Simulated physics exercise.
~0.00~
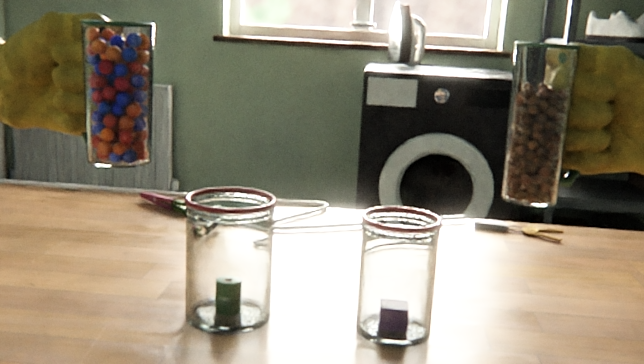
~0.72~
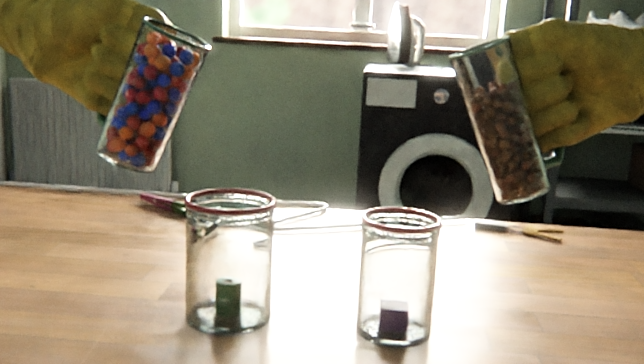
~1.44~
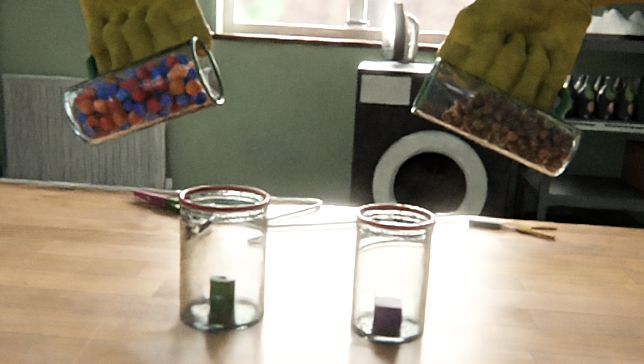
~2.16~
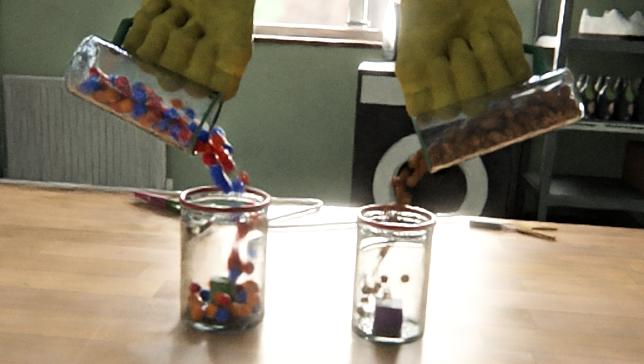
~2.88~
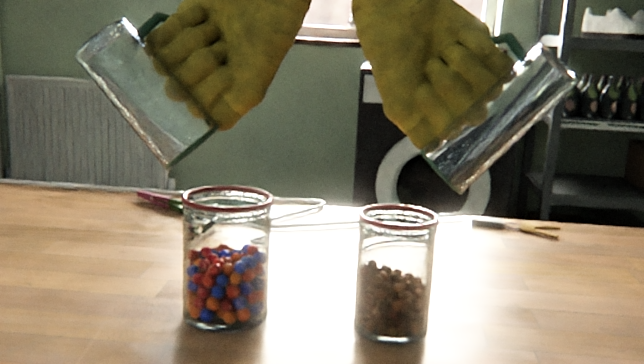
Two gloved hands tip cups of colourful balls and brown pieces into jars, burying both blocks.
